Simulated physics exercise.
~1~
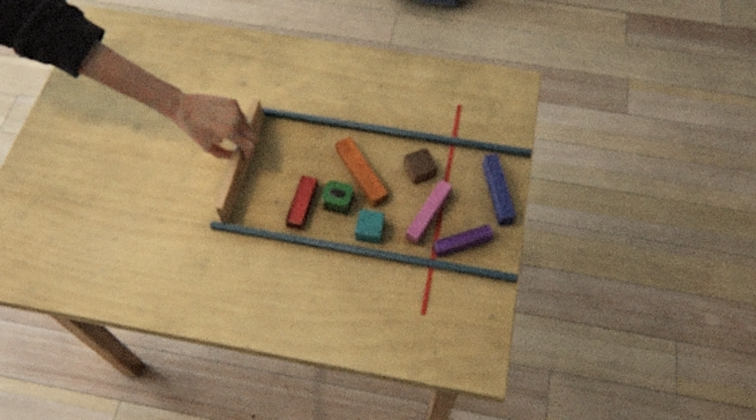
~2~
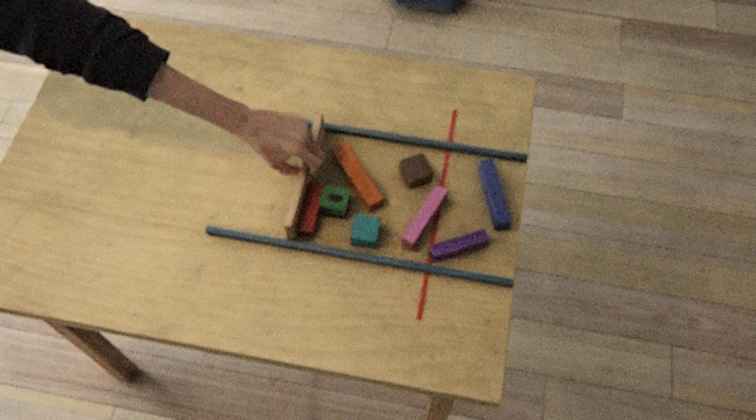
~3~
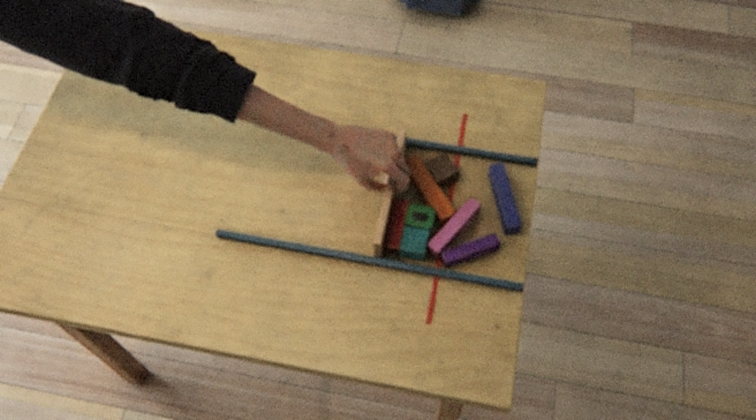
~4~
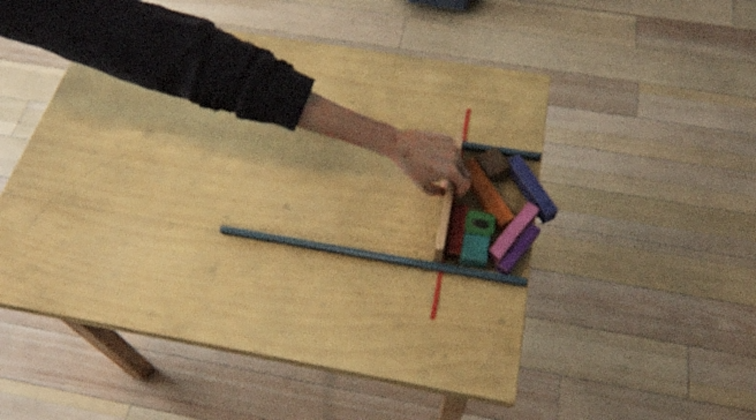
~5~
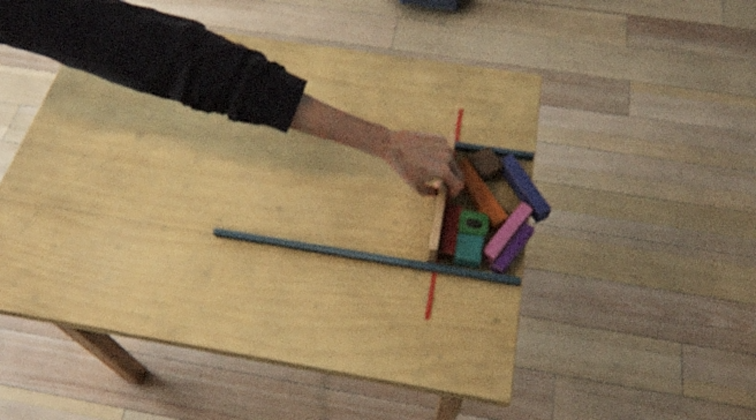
To begin with, a hand holds an upright board at the left of a loose group of coloured bars and blocks, lying between two dark rails on a wooden table. The hand slides the board right, and it reaches the red stick first. It keeps pushing, bunching the red, green, turquoise and orange pieces together and crowding them towards the brown and pink ones. As the board nears the red strip of tape, the blue, pink and purple bars shift and tilt at the table's edge. The board stops at the tape, and all eight pieces stay on the table, packed together.
